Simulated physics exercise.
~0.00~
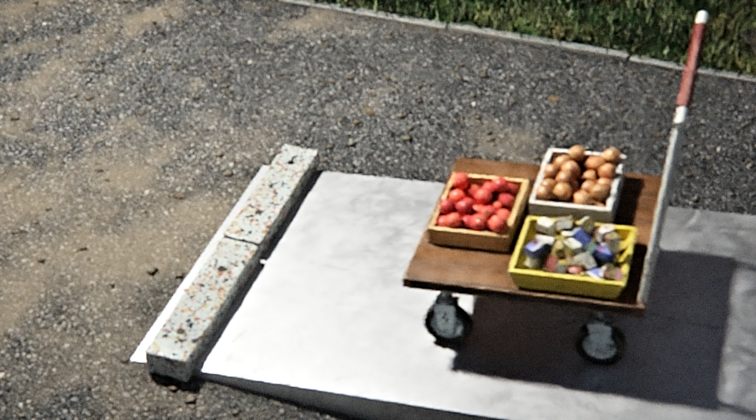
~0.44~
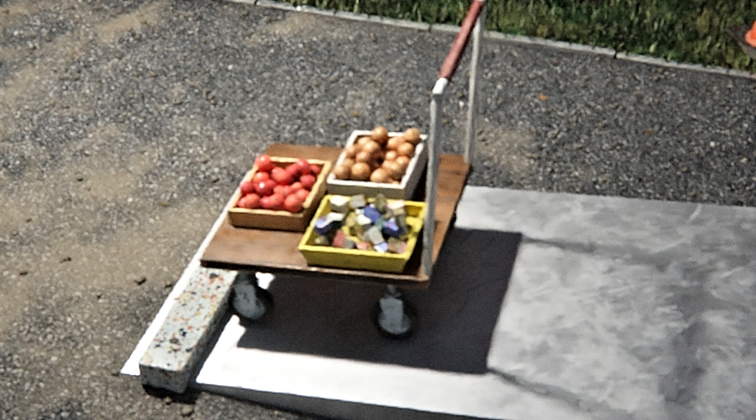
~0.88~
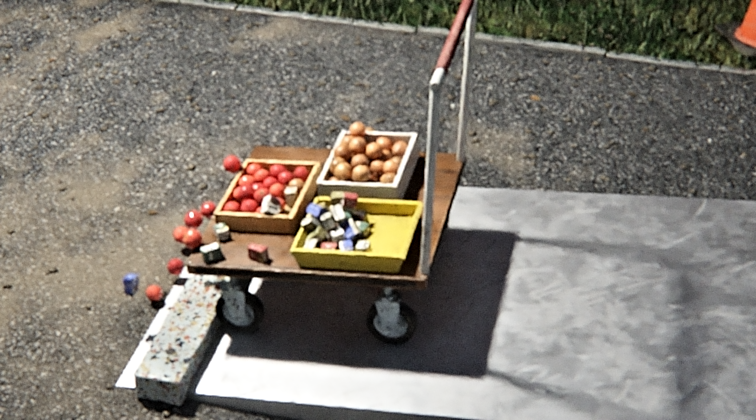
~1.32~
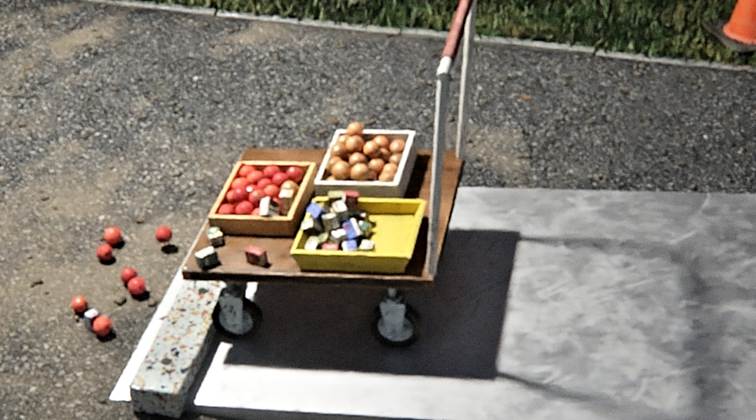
On a paved ramp beside grass, a flat cart carrying red balls, brown balls and small cartons in three crates rolls left into a speckled sill and stops, throwing several red balls onto the asphalt while a few cartons land on the deck and among the remaining red balls.
